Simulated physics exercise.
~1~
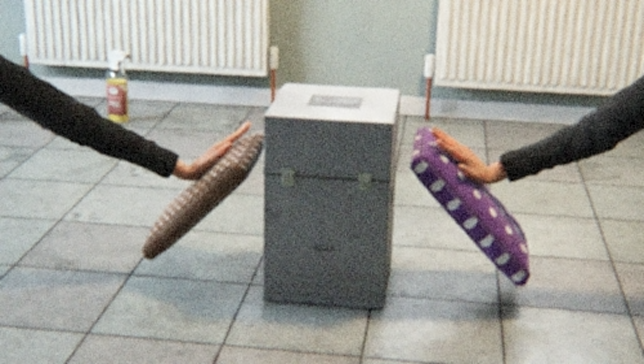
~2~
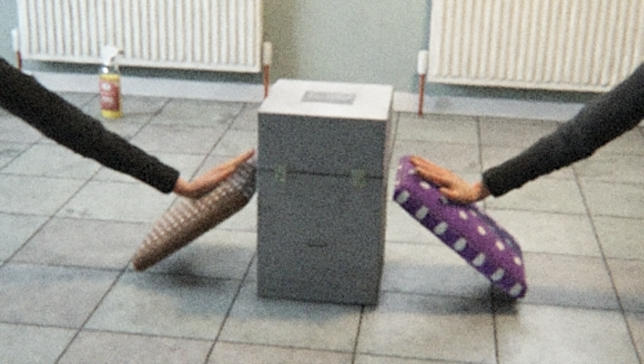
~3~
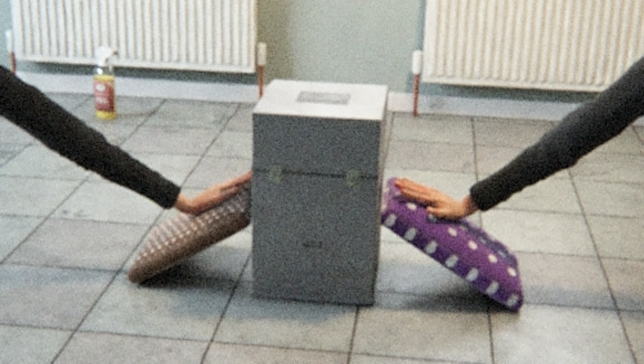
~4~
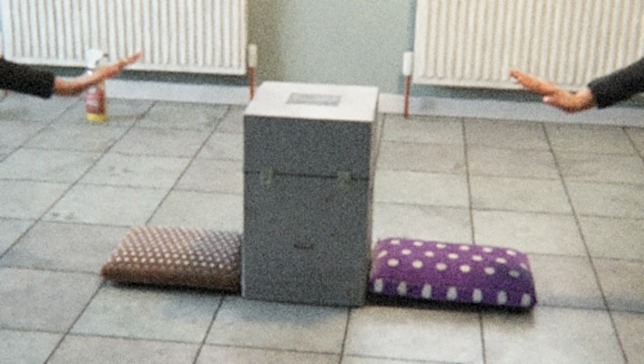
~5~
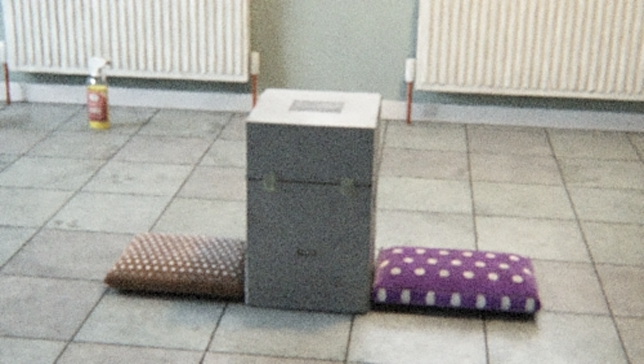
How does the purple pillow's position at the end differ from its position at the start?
At the start the purple pillow is tilted up on the right side of the grey chest with a hand on it, while at the end it is lower, lying flat on the floor to the right of the chest.
